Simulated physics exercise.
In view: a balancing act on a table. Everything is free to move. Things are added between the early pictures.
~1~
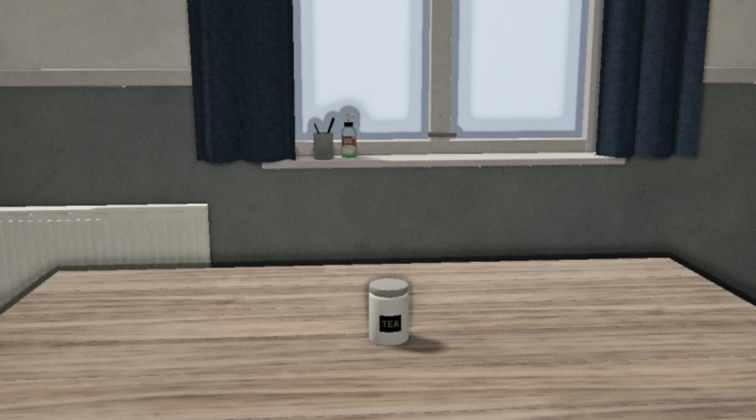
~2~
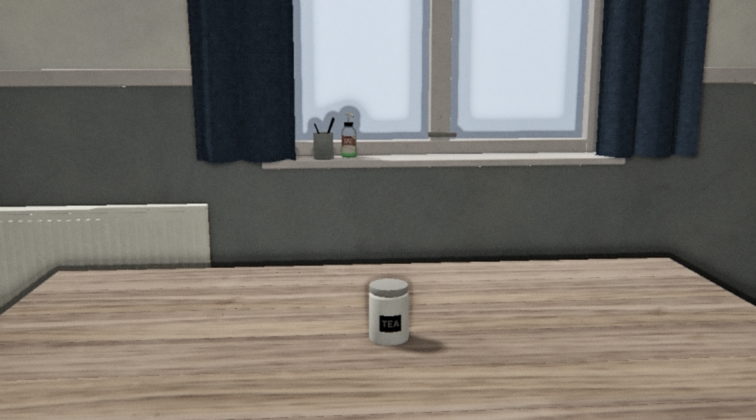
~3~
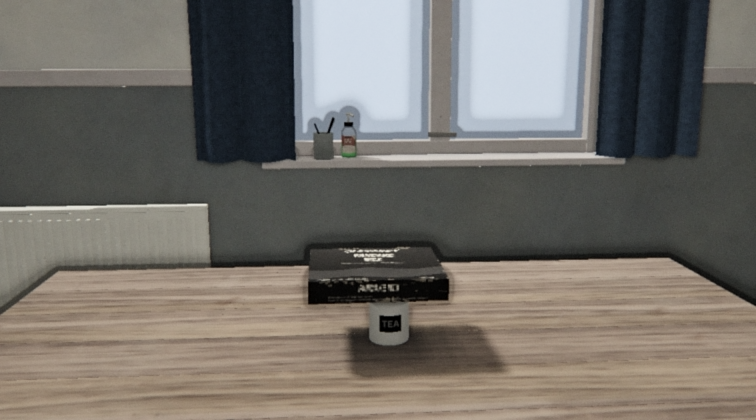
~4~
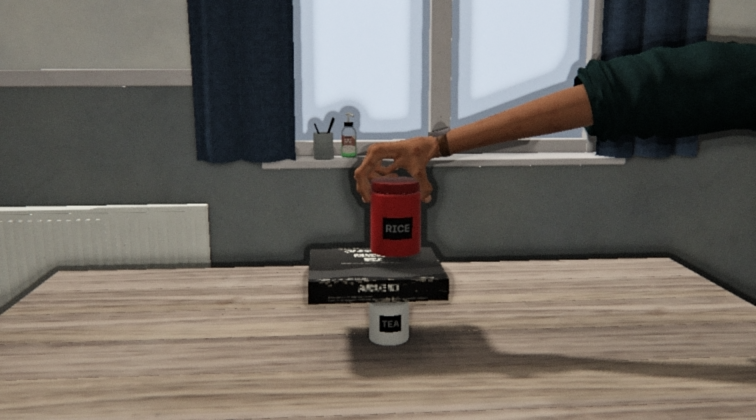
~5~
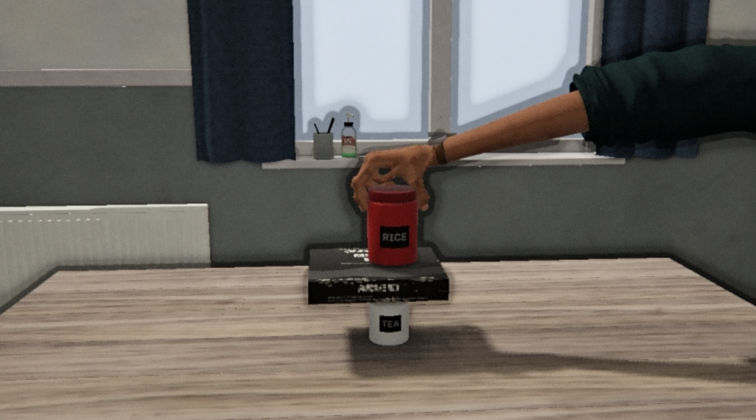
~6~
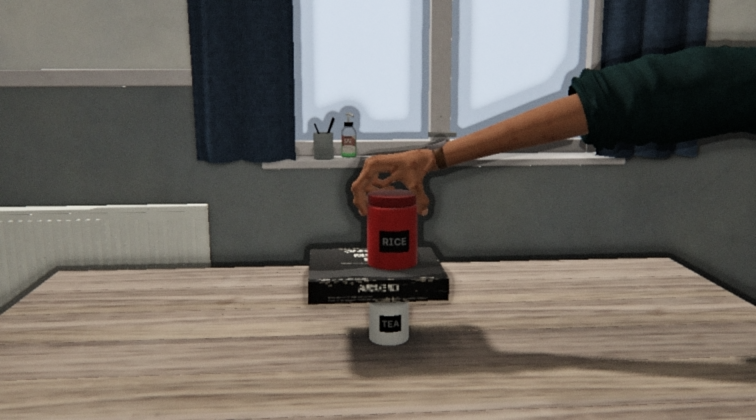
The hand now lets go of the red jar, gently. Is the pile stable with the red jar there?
Outcome: The stack keeps its balance.
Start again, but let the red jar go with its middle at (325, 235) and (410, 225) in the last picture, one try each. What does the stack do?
First try: It loses its balance; second try: It stays up.
Then, 0.30 s later than the last frame, all is still.
Then, 0.90 s later than the last frame, red jar resting near (392, 230).
Then, 1.60 s later than the last frame, red jar resting near (393, 230).
When it is over, all 3 as before. End places, in pixels of the last picture, red jar near (393, 230). The stack holds.
